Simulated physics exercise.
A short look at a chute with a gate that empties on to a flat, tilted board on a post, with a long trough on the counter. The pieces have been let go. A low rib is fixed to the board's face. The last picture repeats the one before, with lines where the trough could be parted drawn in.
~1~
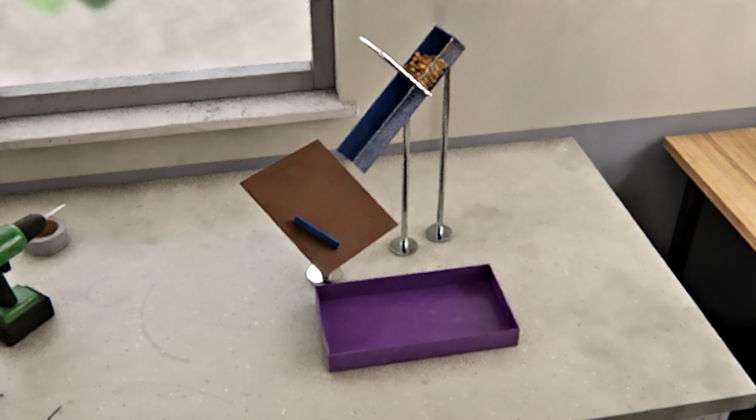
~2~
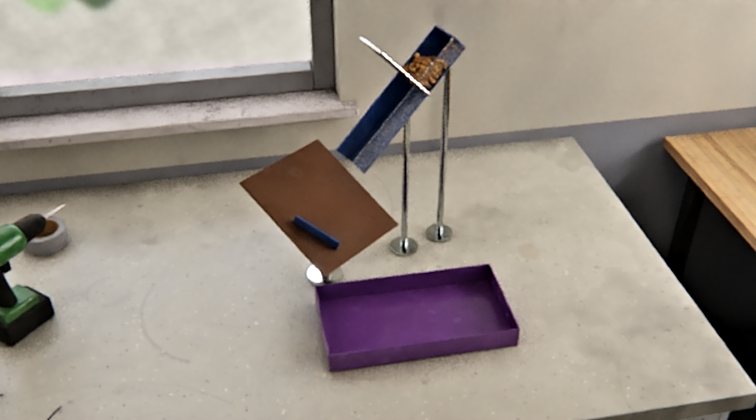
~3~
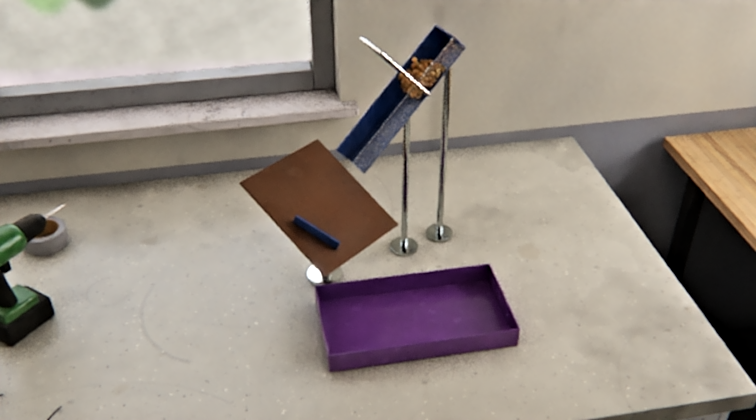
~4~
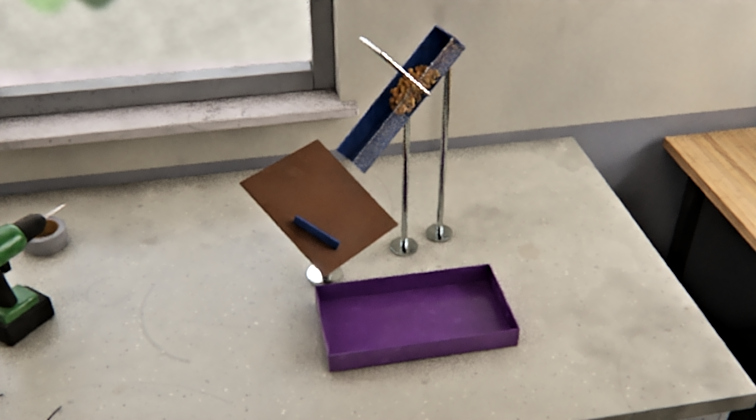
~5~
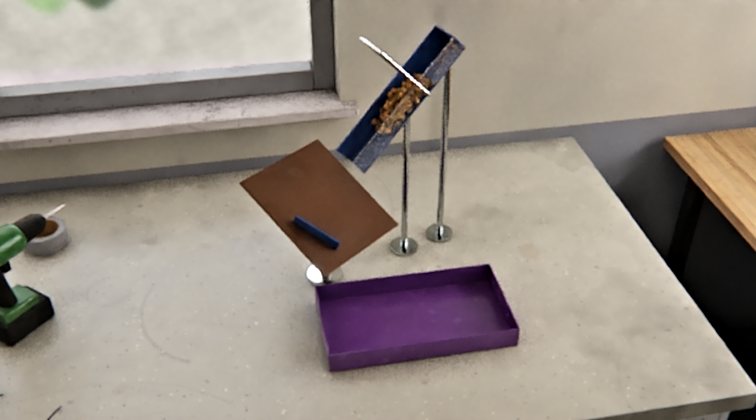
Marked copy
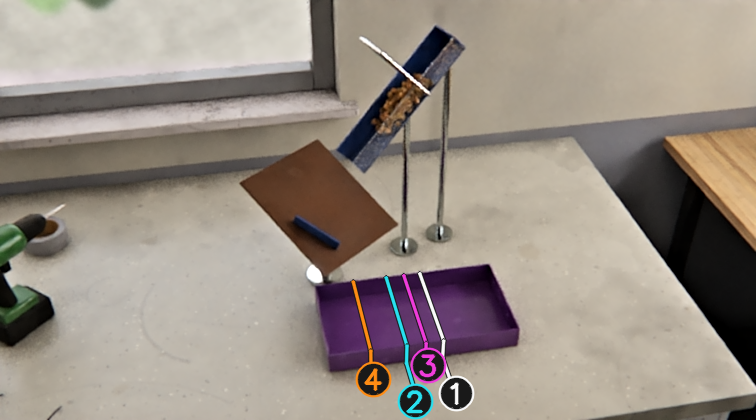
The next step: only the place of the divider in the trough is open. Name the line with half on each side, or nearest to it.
2 is best.
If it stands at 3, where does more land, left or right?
Left.
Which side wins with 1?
Left.
On the marked copy, line 1 crosses the front rim at (443, 339); line 2 crosses the front rim at (406, 345); line 3 crosses the front rim at (425, 342); line 4 crosses the front rim at (370, 350).
Choosing 1, of what is caught, all but a few on the left of the divider, a small share on the right.
Choosing 2, of what is caught, close to two thirds on the left of the divider, close to a third on the right.
Choosing 3, of what is caught, all but a few on the left of the divider, a small share on the right.
Choosing 4, of what is caught, none at all on the left of the divider, the whole lot on the right.
